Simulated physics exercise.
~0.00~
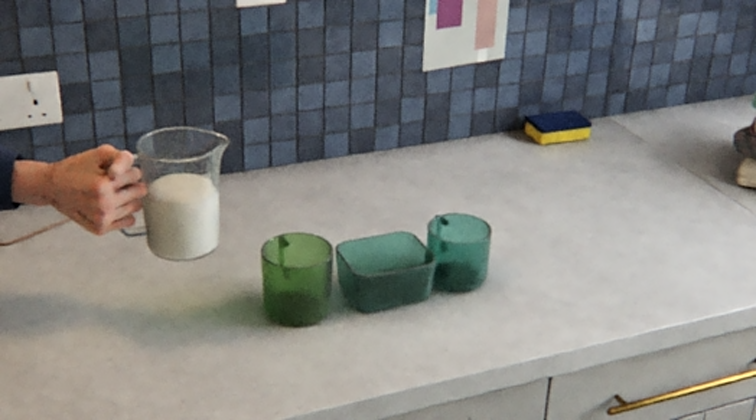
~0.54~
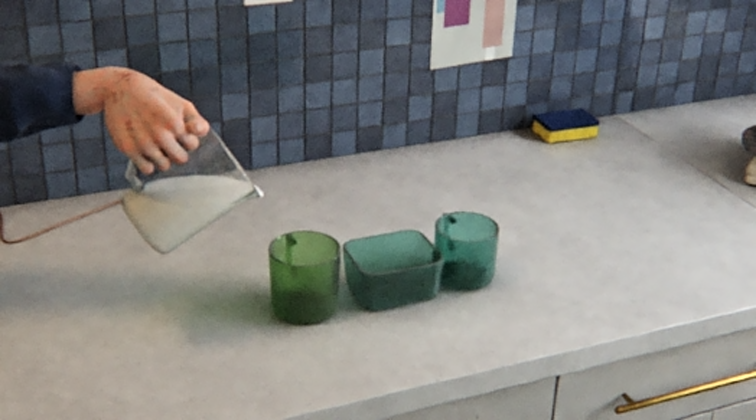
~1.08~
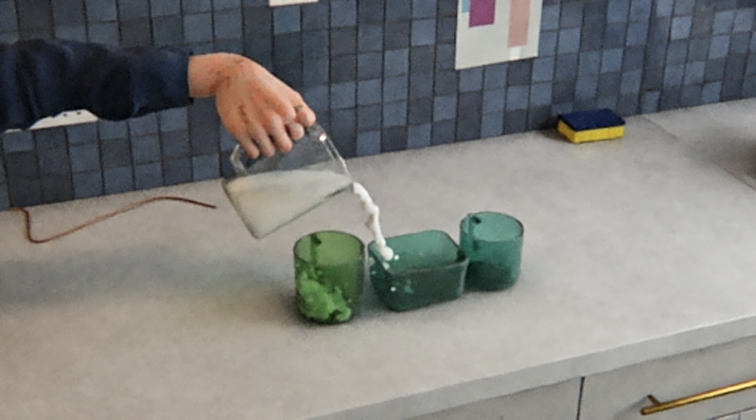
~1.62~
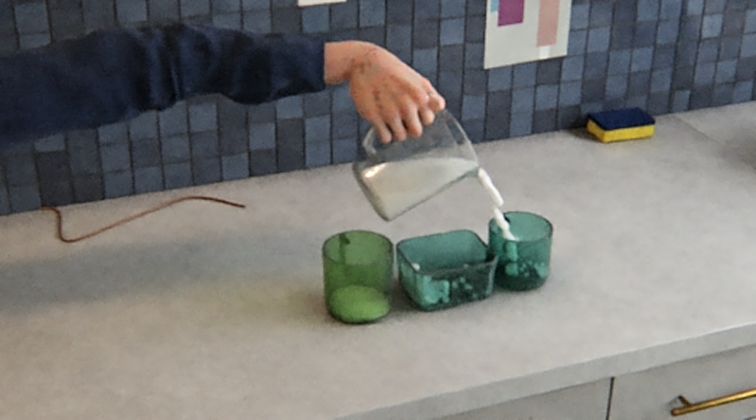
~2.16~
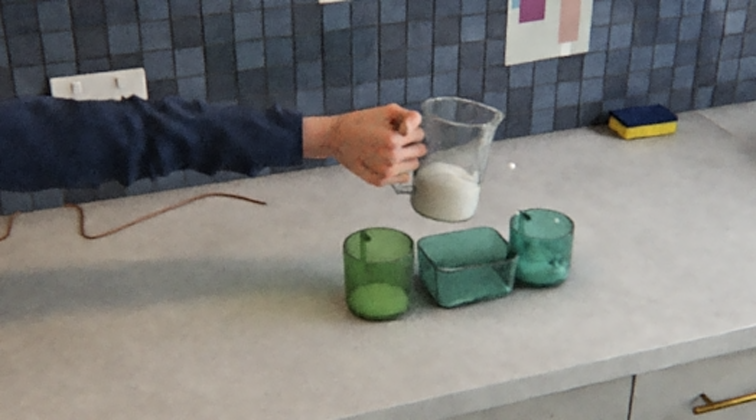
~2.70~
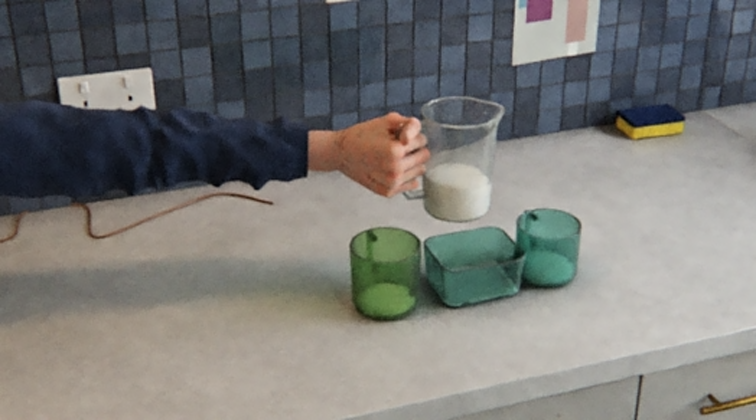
A hand grips a clear glass pitcher of milk at the left of a pale counter, beside three empty green and teal vessels in front of blue tiles. It tips the pitcher steeply, and milk goes into the left green mug. Still tilted, the pitcher moves right, sending a thin stream into the oblong tub in the middle and then into the teal mug on the right. The hand then swings the pitcher back upright. At the end it holds the pitcher still above the tub, with some milk left inside and milk showing in both mugs.
